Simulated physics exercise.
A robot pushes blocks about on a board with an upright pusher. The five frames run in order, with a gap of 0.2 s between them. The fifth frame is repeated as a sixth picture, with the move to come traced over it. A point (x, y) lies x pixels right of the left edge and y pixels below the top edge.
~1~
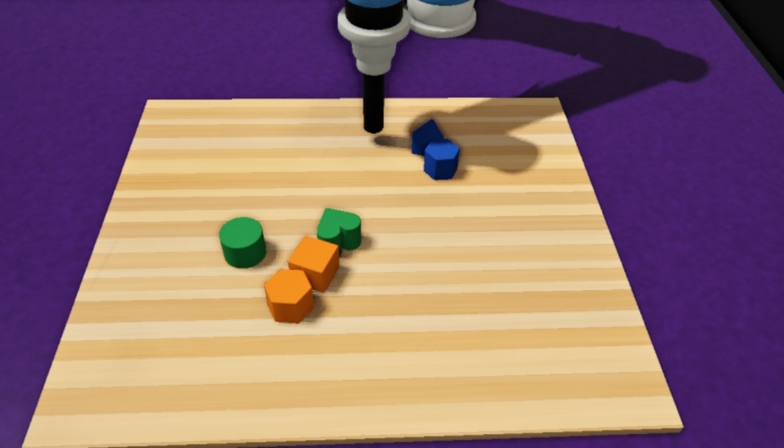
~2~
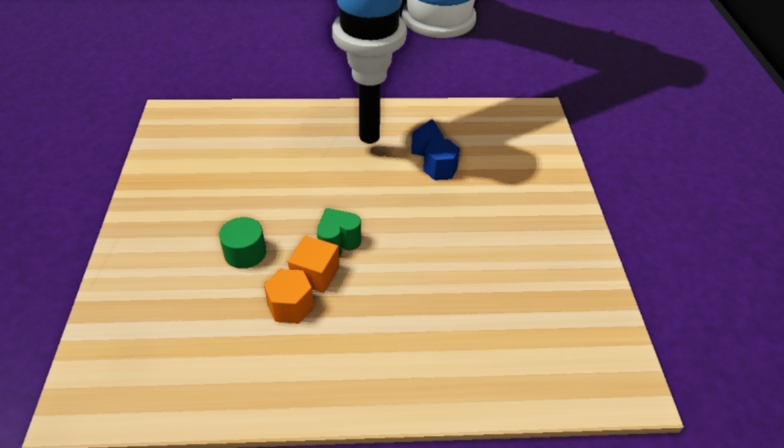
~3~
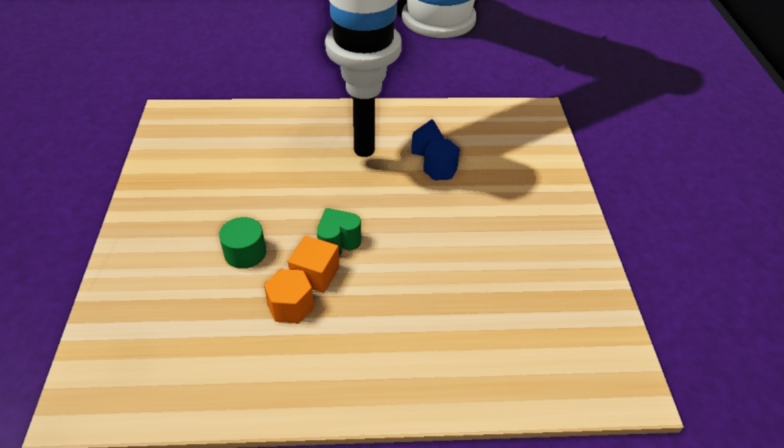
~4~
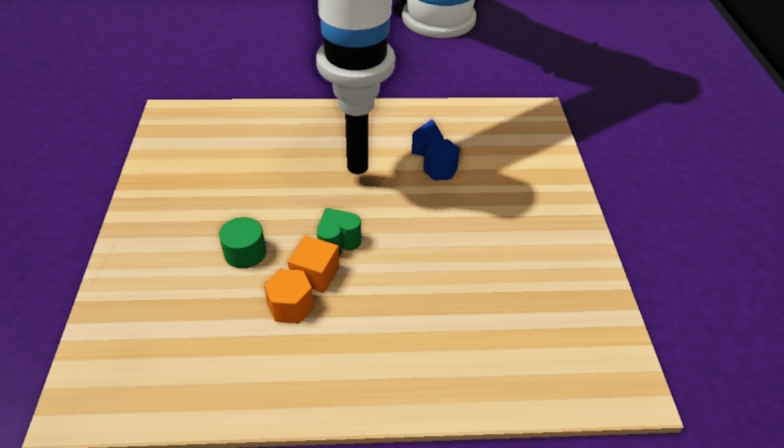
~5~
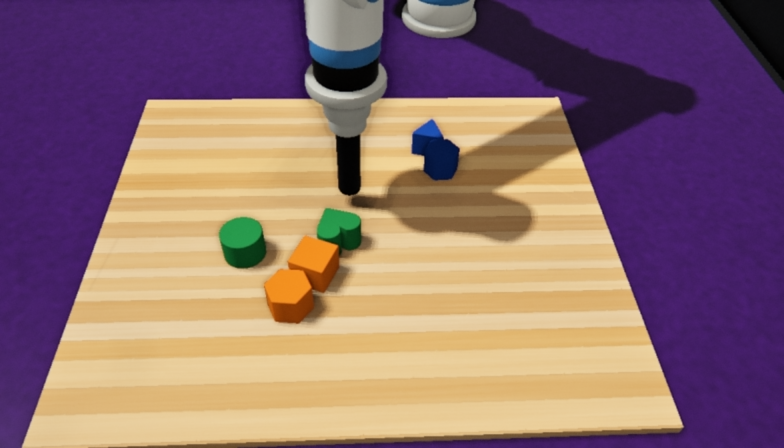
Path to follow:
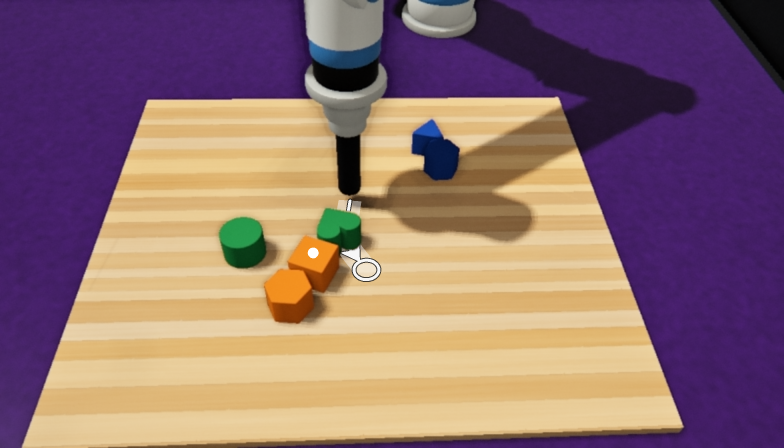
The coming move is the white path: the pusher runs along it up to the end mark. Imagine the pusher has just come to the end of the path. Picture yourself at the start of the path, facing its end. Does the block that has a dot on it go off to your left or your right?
Picture yourself facing from the start of the path to its end: The block that has a dot on it moves off to your right.
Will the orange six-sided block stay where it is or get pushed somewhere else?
Here's my answer: The orange six-sided block gets displaced.
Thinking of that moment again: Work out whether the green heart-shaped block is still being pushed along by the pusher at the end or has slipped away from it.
The green heart-shaped block slips off.
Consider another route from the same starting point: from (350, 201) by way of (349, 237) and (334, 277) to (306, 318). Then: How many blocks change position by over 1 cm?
That makes 3 blocks or more.
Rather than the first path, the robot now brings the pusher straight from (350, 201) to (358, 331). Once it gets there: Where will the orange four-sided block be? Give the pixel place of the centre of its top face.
The centre of its top will be at (292, 265).
Path on the board, from (350, 201) through (346, 223) and (349, 247) to (366, 270); the dot is on the orange four-sided block.
On the path given first. One third of the way, pusher (346, 213); nothing pushed yet.
Two thirds of the way, pusher (349, 237); orange six-sided block (274, 303); orange four-sided block (299, 273); green heart-shaped block (331, 247), turned 30° clockwise.
At the end, pusher (366, 258); orange six-sided block (271, 306); orange four-sided block (296, 276); green heart-shaped block (332, 253), turned 45° clockwise.
